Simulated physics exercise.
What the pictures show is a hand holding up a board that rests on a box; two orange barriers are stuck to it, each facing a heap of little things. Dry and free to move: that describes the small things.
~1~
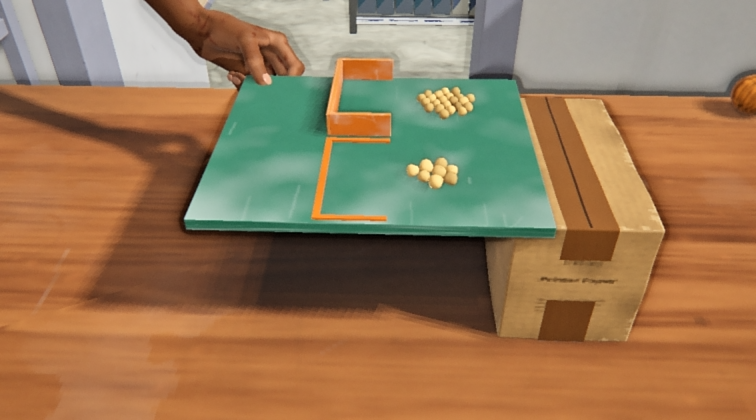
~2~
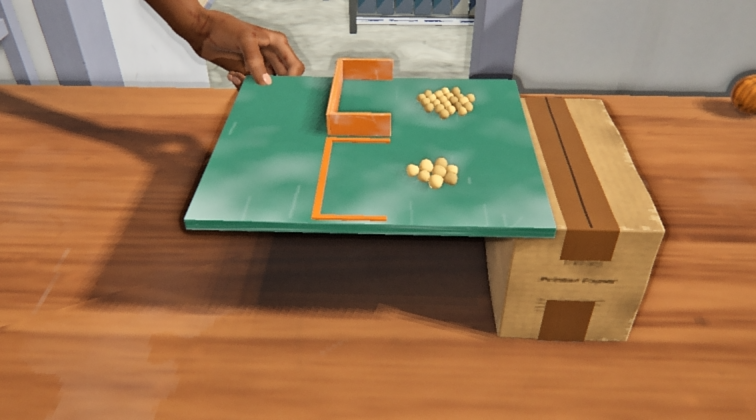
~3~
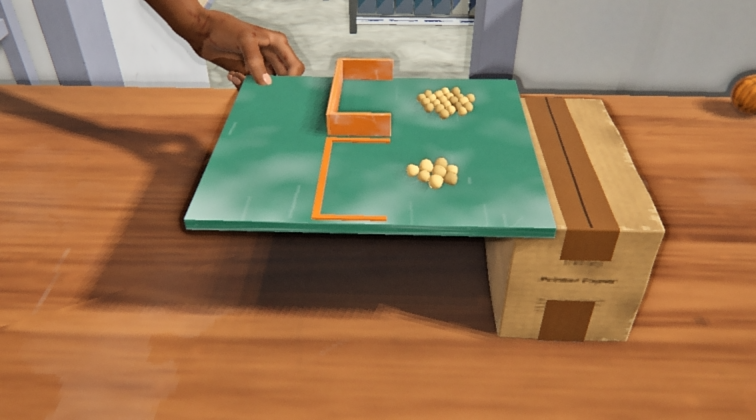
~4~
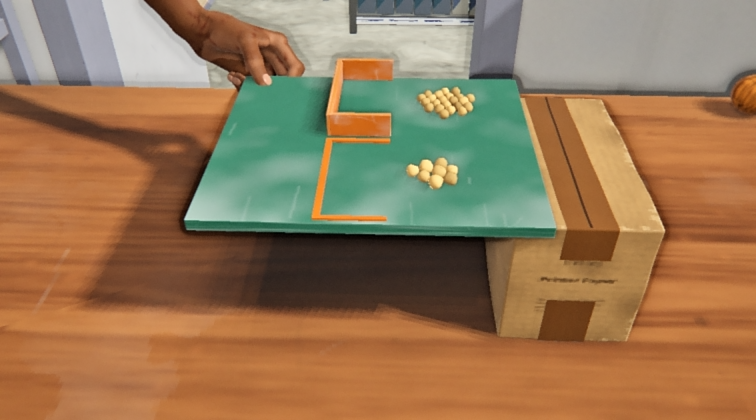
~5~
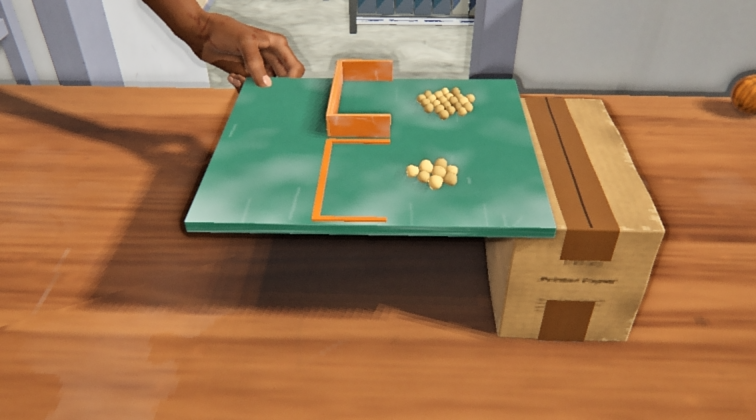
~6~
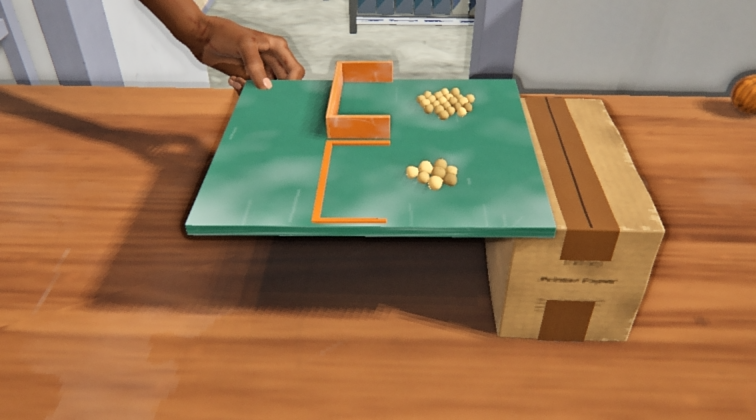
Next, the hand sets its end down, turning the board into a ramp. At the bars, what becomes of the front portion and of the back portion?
The front portion gets over. The back portion stays trapped.
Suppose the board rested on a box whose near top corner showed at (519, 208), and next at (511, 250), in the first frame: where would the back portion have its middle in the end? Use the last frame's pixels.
Try one: Near (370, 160). Try two: Near (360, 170).
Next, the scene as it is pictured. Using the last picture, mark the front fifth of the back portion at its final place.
Centre at approx. (359, 161) px.
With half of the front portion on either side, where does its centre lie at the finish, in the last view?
Once everything settles, its middle is near (113, 290) in the last picture.
Then, 0.87 s past the last view, board sloping at 16°; front portion on its way down; back portion on its way down.
Then, 1.64 s past the last view, board sloping at 30°; front portion most past its bar; back portion has reached its bar.
Then, 2.29 s past the last view, board resting at 31°; front portion most past its bar; back portion has reached its bar.
Finally, board resting at 31°; front portion most past its bar; back portion gathered behind its bar.
